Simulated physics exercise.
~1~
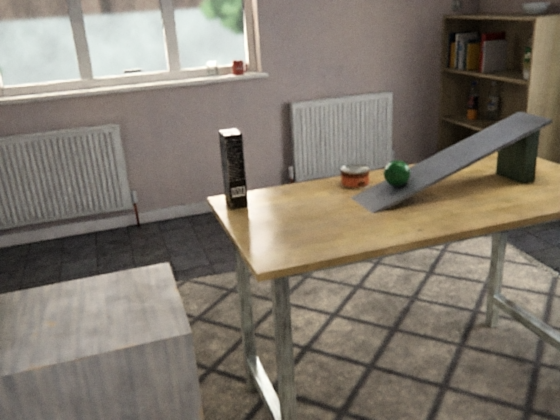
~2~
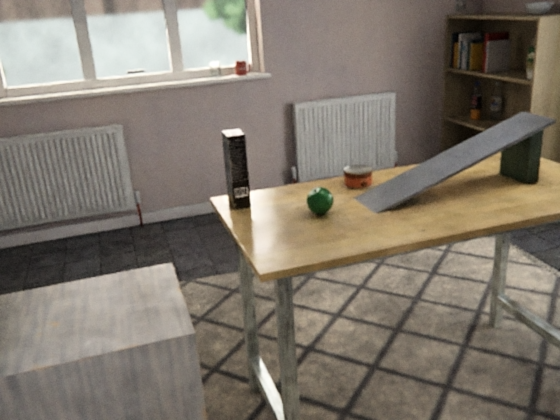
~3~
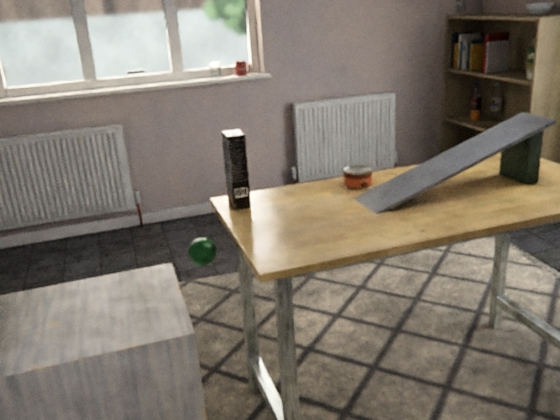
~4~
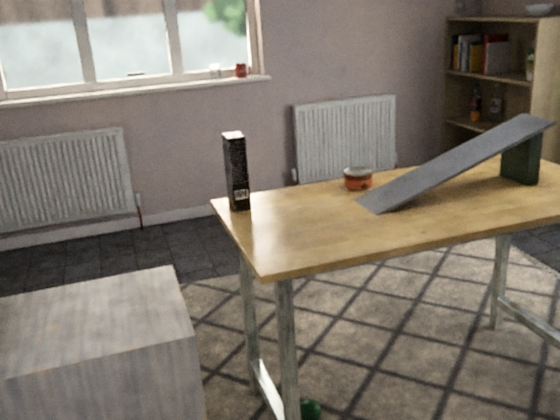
A slightly swaying view looks across a room with a window, white radiators and a bookcase, toward a light wooden table with a grey block standing lower at the left. On the table are a grey ramp propped up at the right, an orange tub behind its foot, and a tall black carton near the left end. A green apple rolls off the bottom of the ramp and travels left across the tabletop. It passes the carton and leaves the table's edge, dropping into the gap before the block. It ends low down by the table leg, while the tub and carton stay standing.
